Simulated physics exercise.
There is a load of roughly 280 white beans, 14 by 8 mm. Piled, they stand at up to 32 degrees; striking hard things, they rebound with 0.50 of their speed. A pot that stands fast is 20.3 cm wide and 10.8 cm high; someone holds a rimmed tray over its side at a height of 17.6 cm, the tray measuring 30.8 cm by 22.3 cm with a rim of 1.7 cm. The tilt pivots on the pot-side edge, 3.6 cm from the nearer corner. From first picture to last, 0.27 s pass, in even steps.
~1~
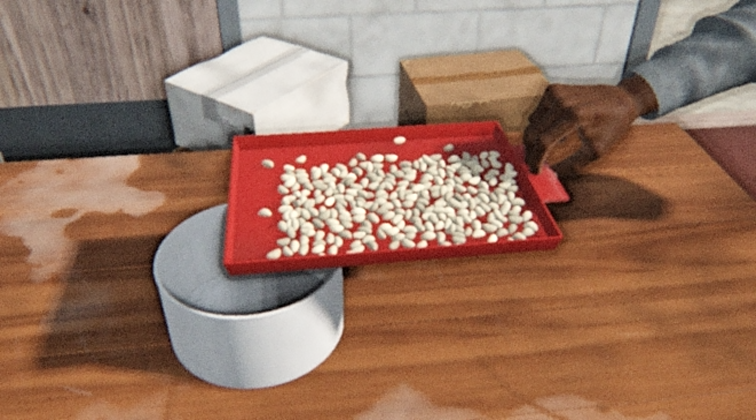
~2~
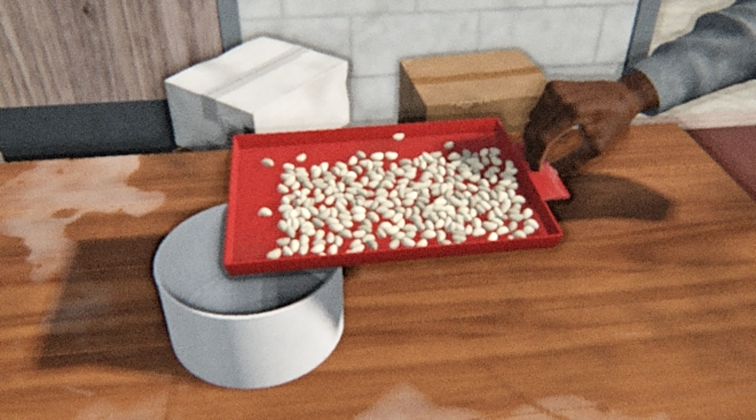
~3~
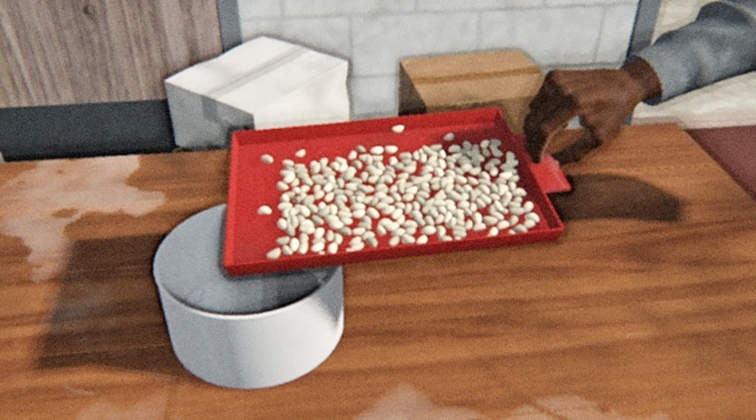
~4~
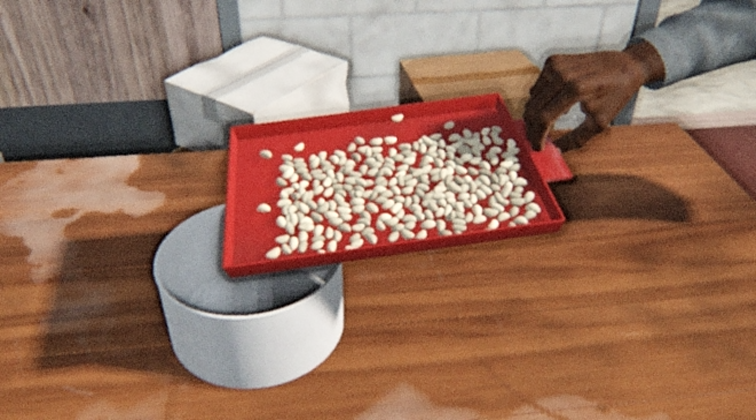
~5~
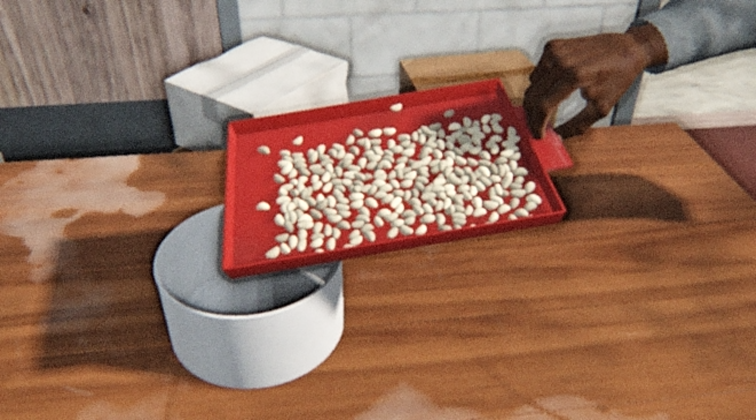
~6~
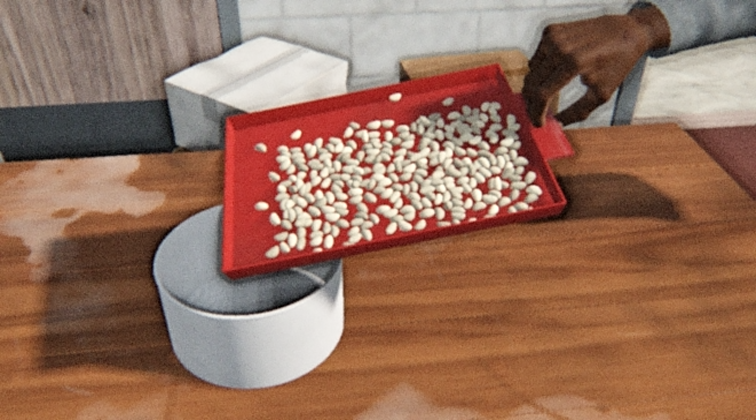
A hand slowly raised the right end of a red tray of white beans, tilting it gently toward the left above a pale round pot on a wooden table, while the beans barely shifted.
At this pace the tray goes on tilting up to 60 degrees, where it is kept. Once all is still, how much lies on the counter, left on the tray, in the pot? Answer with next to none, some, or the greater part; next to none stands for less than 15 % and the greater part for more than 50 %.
Counter: The greater part; tray: Some; pot: Next to none.
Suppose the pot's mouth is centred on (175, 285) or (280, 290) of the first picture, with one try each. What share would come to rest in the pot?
Near 25 and 50 percent, one try each.
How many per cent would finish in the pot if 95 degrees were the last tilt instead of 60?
Roughly 0 %.
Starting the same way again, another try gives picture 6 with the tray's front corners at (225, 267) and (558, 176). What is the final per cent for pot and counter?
Pot 10 % / counter 60 %.
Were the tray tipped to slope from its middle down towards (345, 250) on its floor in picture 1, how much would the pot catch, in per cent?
0 %.
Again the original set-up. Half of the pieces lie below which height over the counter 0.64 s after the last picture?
Roughly 24 centimetres, more or less.
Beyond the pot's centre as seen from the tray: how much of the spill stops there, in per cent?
About 70 percent of the spill.
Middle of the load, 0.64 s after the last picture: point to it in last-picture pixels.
At that moment the load's centre is around (288, 207).
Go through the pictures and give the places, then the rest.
Tray tilt 0 degrees, front corners at (229, 261) and (557, 235); middle of the pieces at (396, 203); pot at (250, 252), in the first picture.
Tray tilt 1 degrees, front corners at (228, 261) and (558, 233); middle of the pieces at (396, 201), in the second picture.
Tray tilt 3 degrees, front corners at (228, 262) and (559, 227); middle of the pieces at (395, 197), in the third picture.
Tray tilt 6 degrees, front corners at (227, 264) and (559, 218), lowest corner left front; middle of the pieces at (395, 190), in the fourth picture.
Tray tilt 10 degrees, front corners at (227, 266) and (560, 209), lowest corner left front; middle of the pieces at (394, 184), in the fifth picture.
Tray tilt 13 degrees, front corners at (227, 267) and (560, 201), lowest corner left front; middle of the pieces at (393, 177); pot at (250, 252), in the sixth picture.
Then, 0.38 s after the last picture, tilt 36 degrees; the tray holds 100 %, the pot 0 %.
Then, 0.64 s after the last picture, tilt 51 degrees; the tray holds 100 %, the pot 0 %.
Then, 1.00 s after the last picture, tilt 60 degrees; the tray holds 65 %, the pot 0 %.
In the end, counter 70 %, tray 30 %, pot 0 %.
